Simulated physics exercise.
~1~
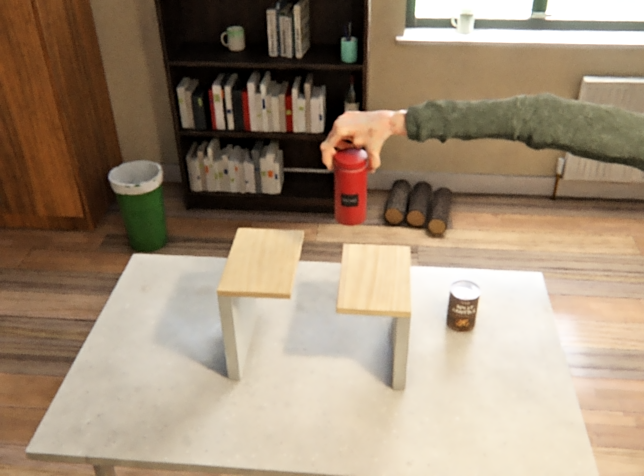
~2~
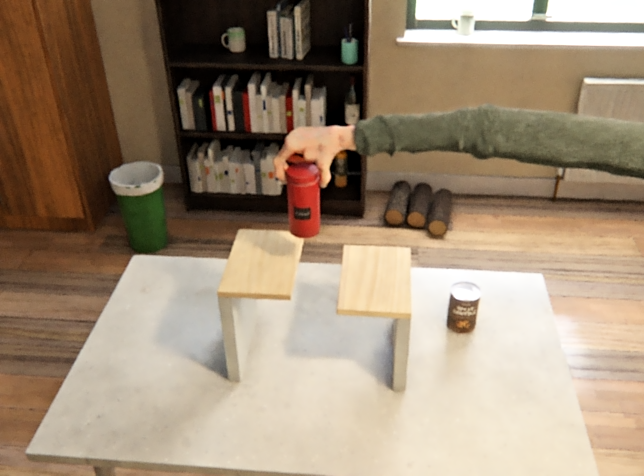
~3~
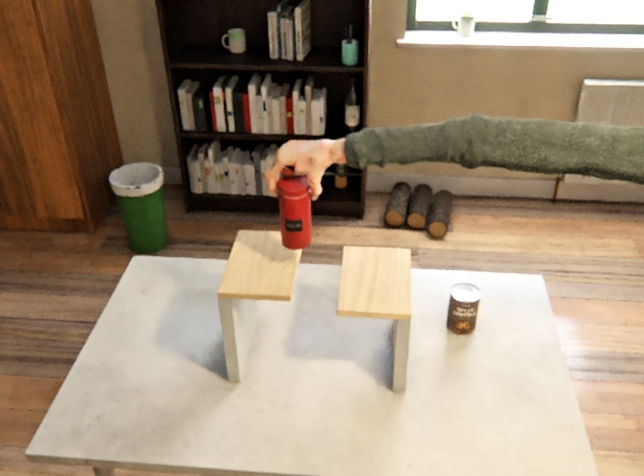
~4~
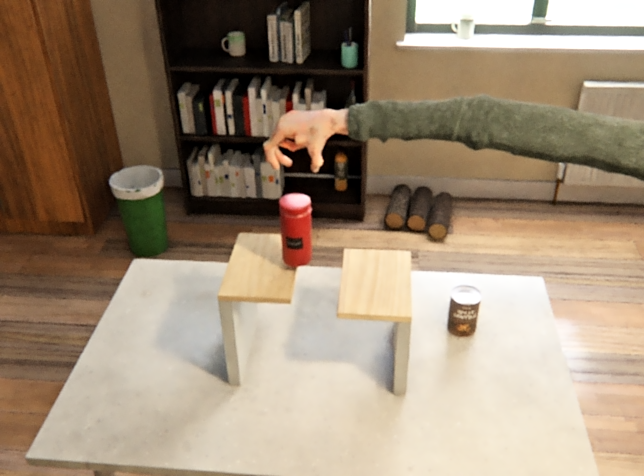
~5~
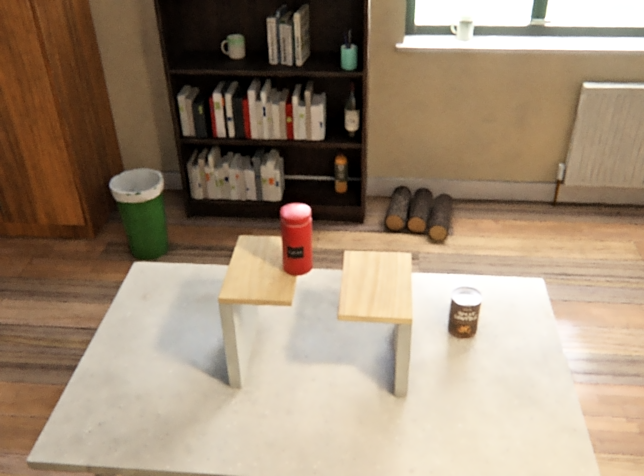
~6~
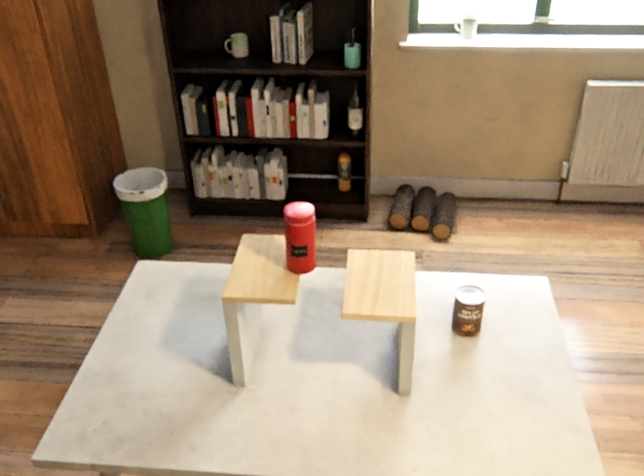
At the start, a hand in a green sleeve holds a red jar upright above a pale table, where two wood-topped supports stand a little apart and a brown tin sits to the right. The hand carries the jar left, then lowers it toward the inner edge of the left support, beside the gap. It lets go and draws back to the right as the jar settles slightly lower. The arm then leaves the view. The jar does not drop through the gap but stays caught, upright and still, at the left support's edge, while the tin remains in its place.
